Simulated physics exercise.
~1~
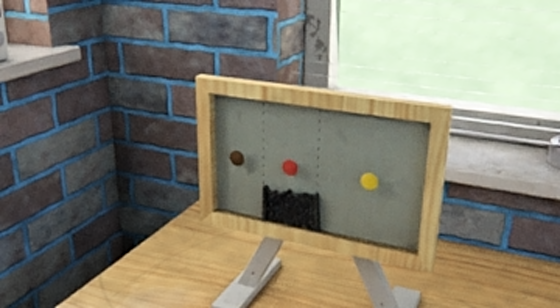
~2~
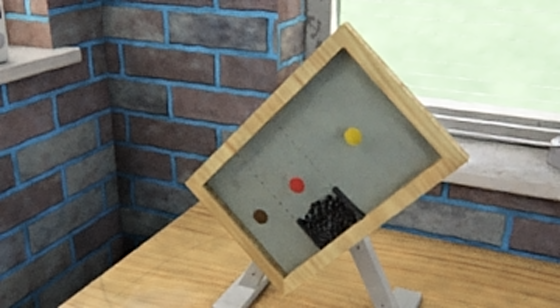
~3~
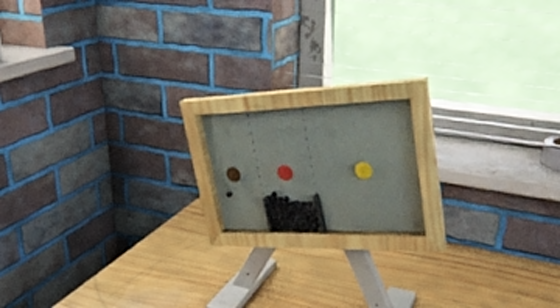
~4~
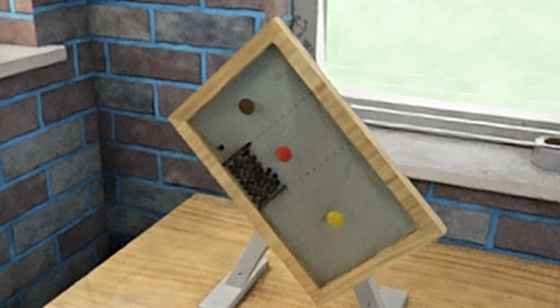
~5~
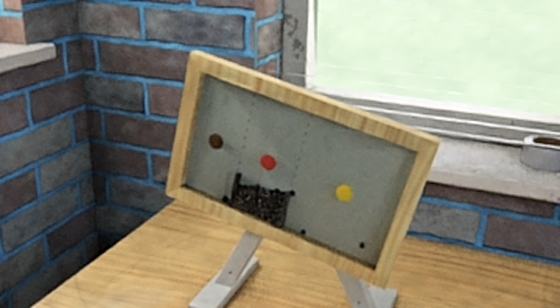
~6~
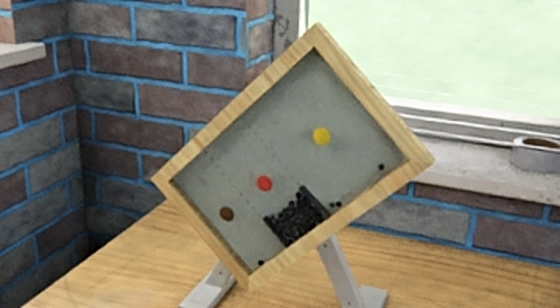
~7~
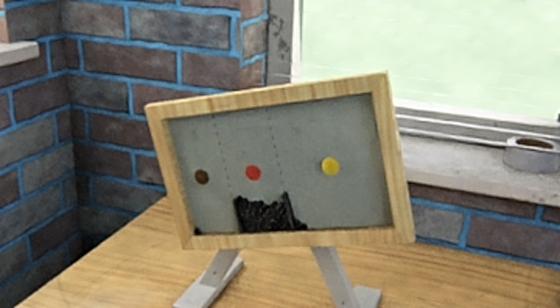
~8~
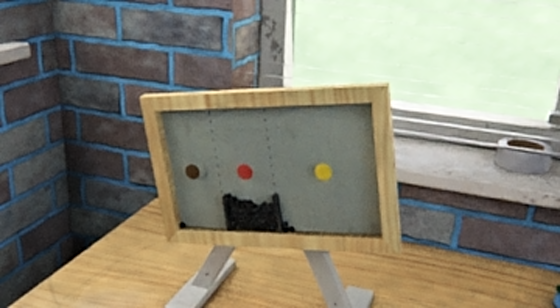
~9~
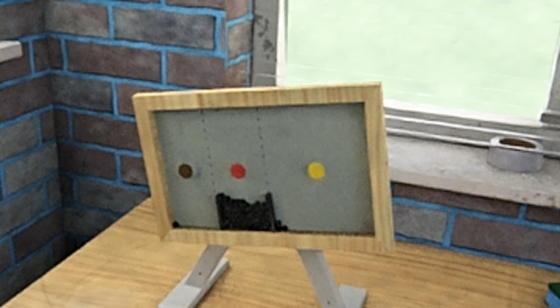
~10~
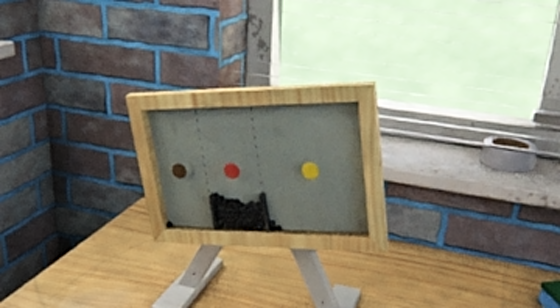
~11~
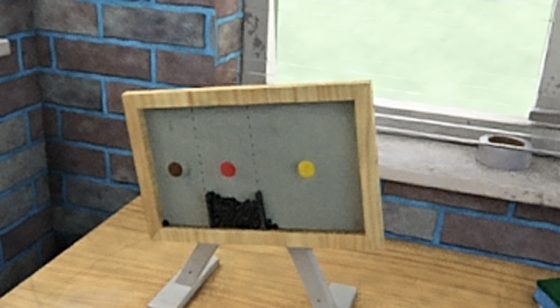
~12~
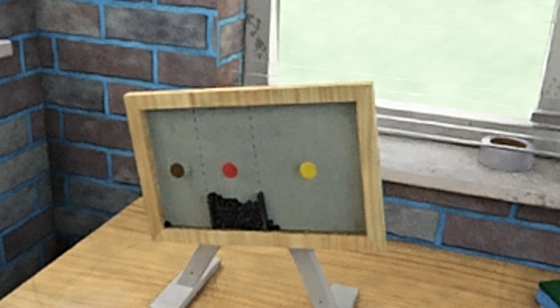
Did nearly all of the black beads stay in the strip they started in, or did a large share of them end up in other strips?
Nearly all of them stayed in their strip, heaped below the red dot. Only a small share ended up in other strips.
A shallow wood-framed box of small black beads rocked steeply anticlockwise, then clockwise, then anticlockwise again on its stand. A few beads scattered before it swung back and stopped almost level, with most still heaped beneath the red dot.
